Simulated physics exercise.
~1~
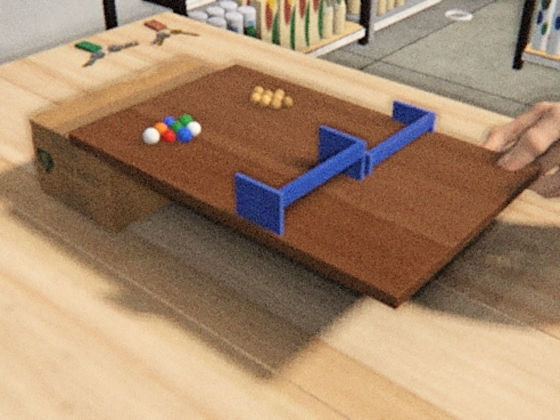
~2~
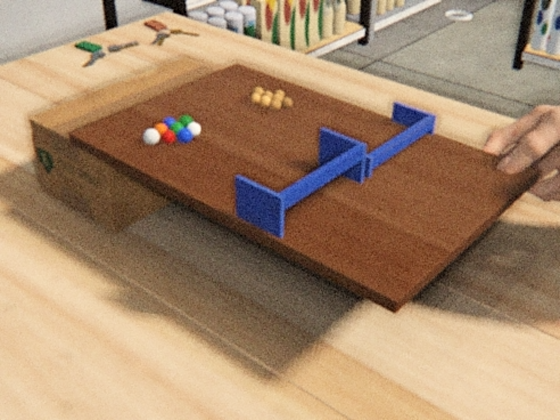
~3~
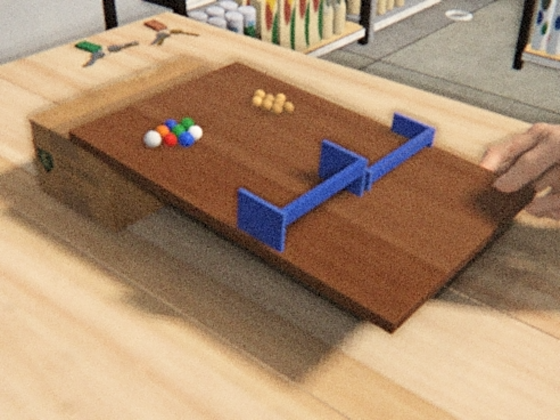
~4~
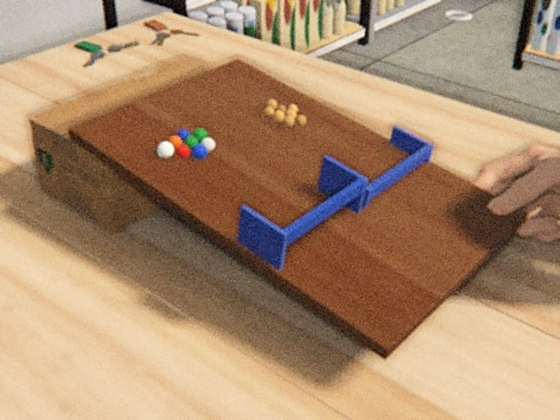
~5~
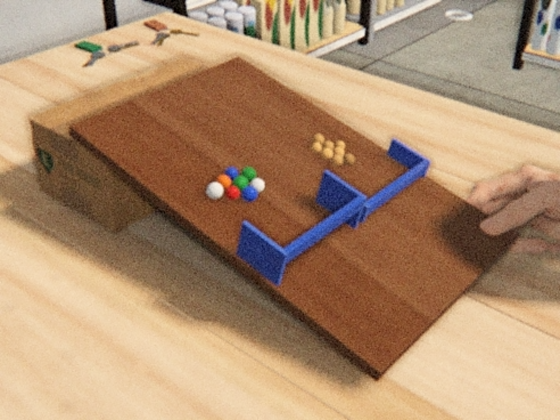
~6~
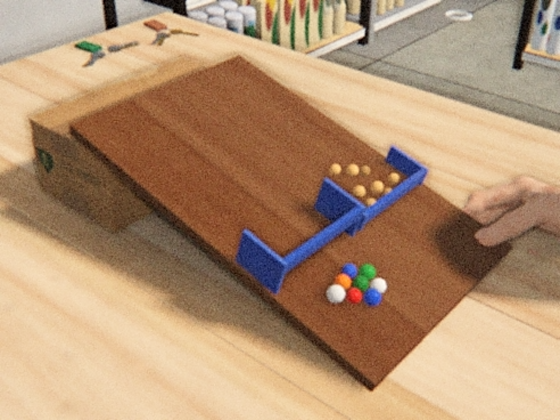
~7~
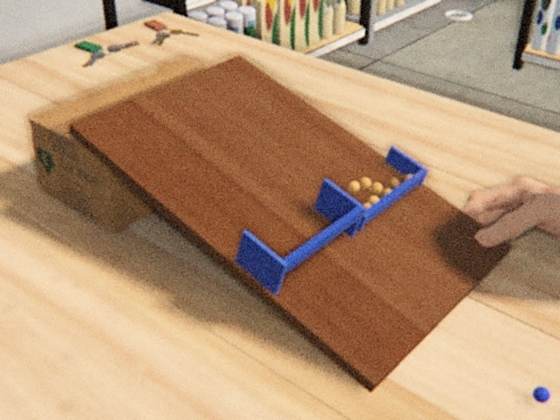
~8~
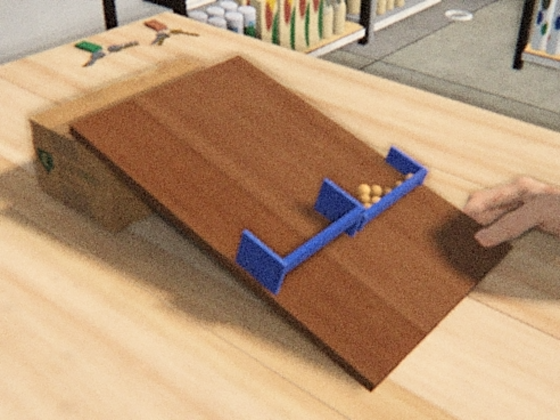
Hand lowering a wooden board's free end, coloured balls rolling under one blue bar and away, tan balls gathering behind the other.
